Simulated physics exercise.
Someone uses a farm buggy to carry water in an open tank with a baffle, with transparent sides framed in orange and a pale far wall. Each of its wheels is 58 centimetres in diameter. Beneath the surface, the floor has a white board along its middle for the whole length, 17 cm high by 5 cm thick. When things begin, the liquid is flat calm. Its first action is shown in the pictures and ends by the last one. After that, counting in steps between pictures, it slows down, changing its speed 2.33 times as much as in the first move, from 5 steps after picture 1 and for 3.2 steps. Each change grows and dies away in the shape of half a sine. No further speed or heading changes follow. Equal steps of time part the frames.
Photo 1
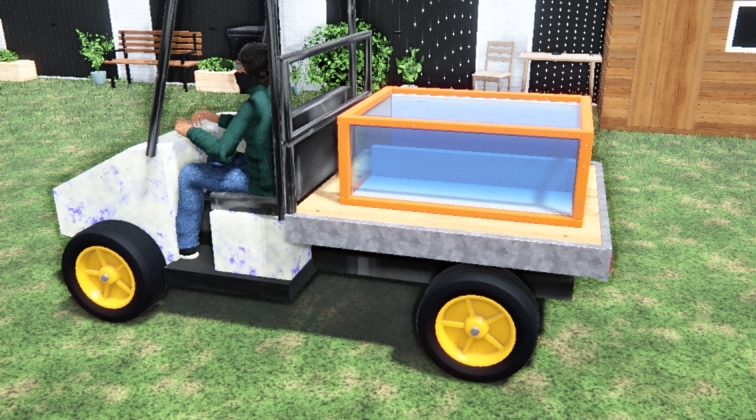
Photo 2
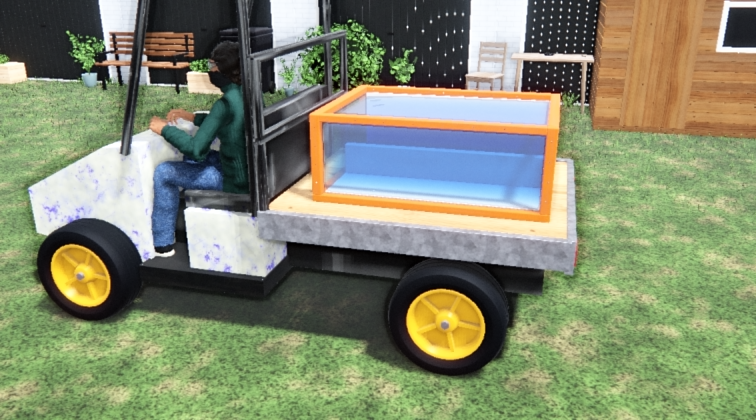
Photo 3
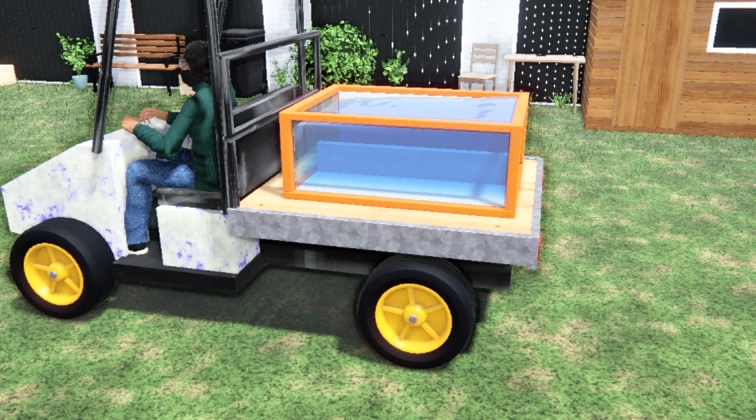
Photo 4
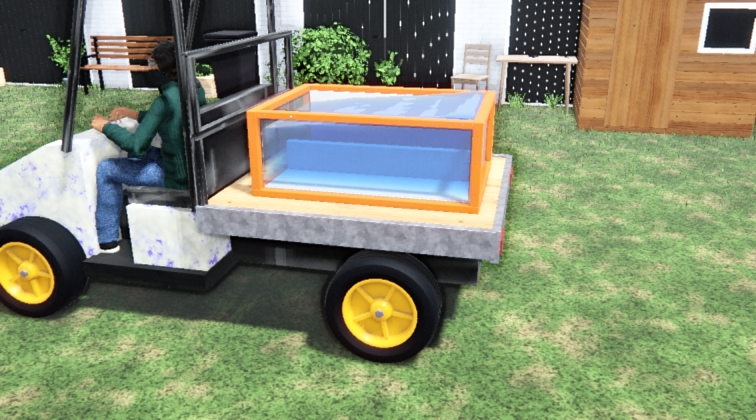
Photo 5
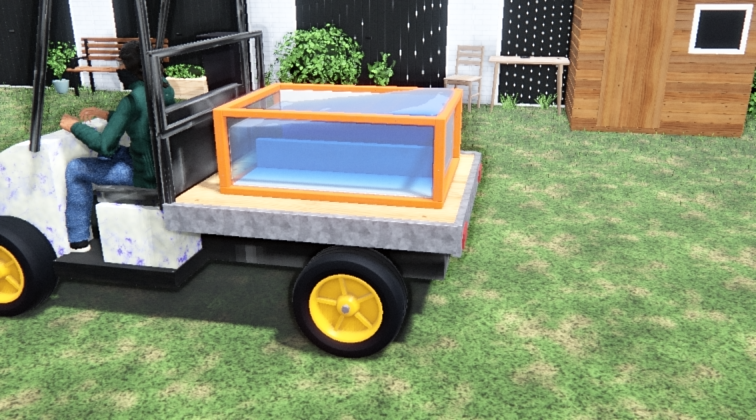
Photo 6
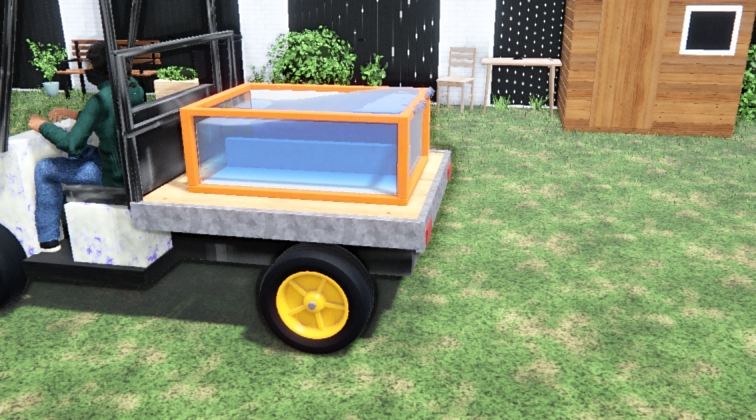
A farm buggy with a seated driver rolled left across the grass, carrying an orange-framed clear tank of water on its flat bed, and the level water tilted, rising toward the right end.
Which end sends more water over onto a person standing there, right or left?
The left end does.
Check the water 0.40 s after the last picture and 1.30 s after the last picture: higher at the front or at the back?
First at the forward end, then at the rear end.
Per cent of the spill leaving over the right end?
Roughly 20 in a hundred.
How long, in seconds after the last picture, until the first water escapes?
It first spills at close to 0.6 s.
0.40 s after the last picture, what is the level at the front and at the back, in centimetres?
Front reads 54 centimetres, back reads 24 centimetres.
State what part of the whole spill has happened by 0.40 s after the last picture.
Close to 0 in a hundred.
Another 0.40 s on from the last picture, the surface is 55 cm up at the front and 24 cm at the back; nothing has left.
Another 0.80 s on from the last picture, the surface is 40 cm up at the front and 29 cm at the back; 6 per cent is out, over the left end, a little elsewhere.
Another 1.30 s on from the last picture, the surface is 22 cm up at the front and 47 cm at the back; 8 per cent is out, over the left end, a little elsewhere.
Another 3.33 s on from the last picture, 13 per cent is out, over the left end and the right end, a little elsewhere; the left end has passed 7 per cent and the right end 3.
